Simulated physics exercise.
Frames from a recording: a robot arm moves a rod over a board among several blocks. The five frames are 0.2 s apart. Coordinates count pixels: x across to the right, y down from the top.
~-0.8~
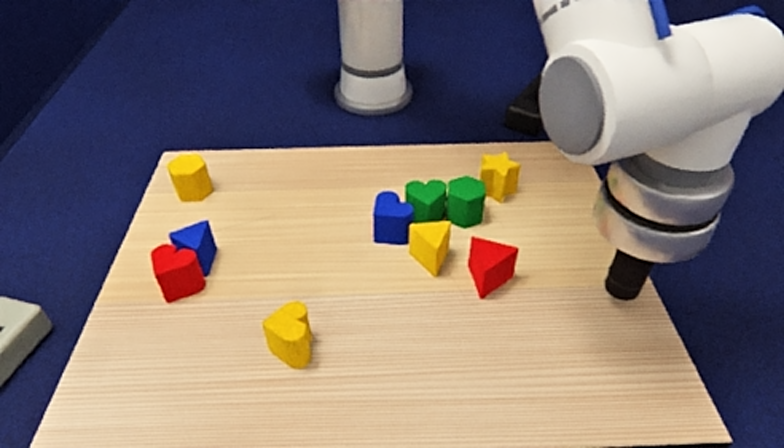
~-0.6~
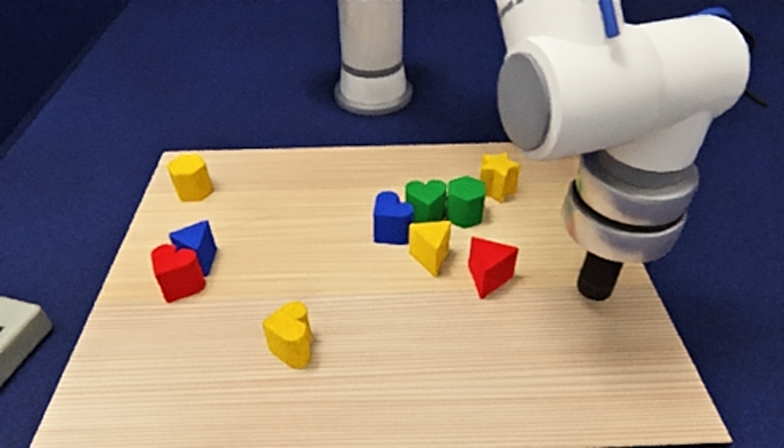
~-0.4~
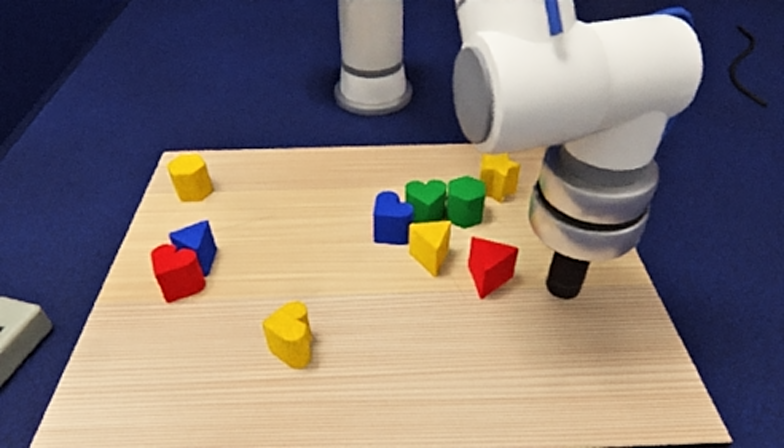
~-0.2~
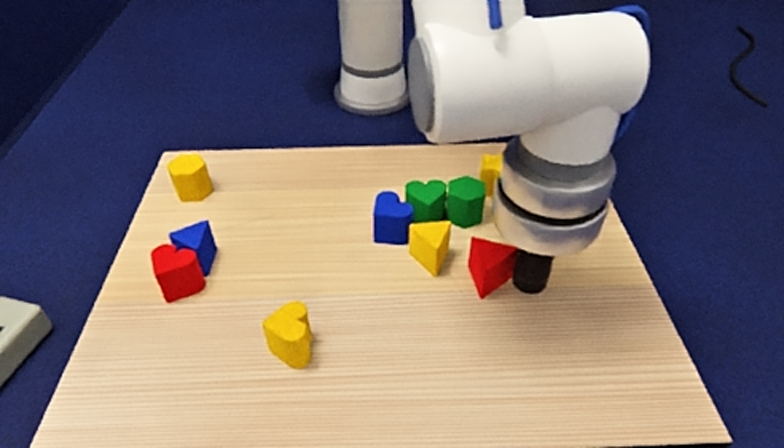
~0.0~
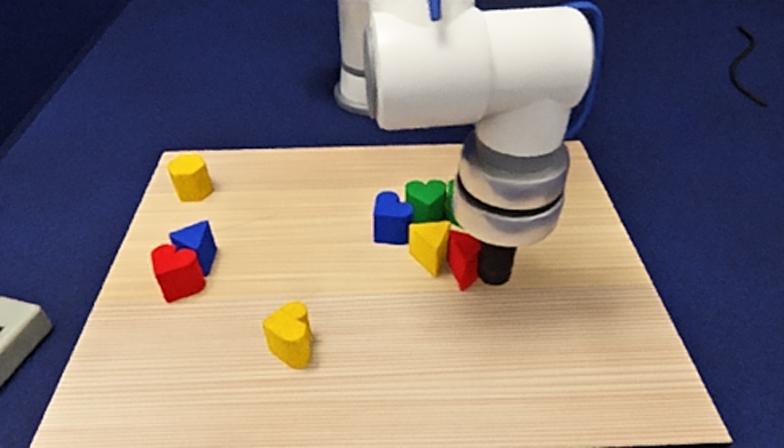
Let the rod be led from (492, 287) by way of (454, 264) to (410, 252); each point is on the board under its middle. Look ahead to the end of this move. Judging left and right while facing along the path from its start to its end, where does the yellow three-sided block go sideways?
The yellow three-sided block goes left.
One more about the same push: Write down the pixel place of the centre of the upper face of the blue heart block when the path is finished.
My estimate: (374, 200).
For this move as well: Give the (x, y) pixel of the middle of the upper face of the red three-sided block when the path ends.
It sits at (404, 204).
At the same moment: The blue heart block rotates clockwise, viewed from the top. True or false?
This is true.
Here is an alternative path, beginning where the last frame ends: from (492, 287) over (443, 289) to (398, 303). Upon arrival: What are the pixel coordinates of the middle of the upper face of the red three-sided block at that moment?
Pixel (451, 236).
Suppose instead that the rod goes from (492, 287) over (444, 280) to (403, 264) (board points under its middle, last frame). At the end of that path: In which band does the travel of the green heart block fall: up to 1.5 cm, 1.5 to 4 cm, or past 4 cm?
It moves only a bit, under 1.5 cm.
What follows on the original path. Halfway along, rod (455, 251); yellow three-sided block (409, 224), turned 30° anticlockwise; red three-sided block (435, 219).
At the end, rod (410, 240); blue heart block (374, 200), turned 45° clockwise; green heart block not moved; yellow three-sided block (378, 228), turned 30° anticlockwise; red three-sided block (404, 204), turned 15° clockwise.
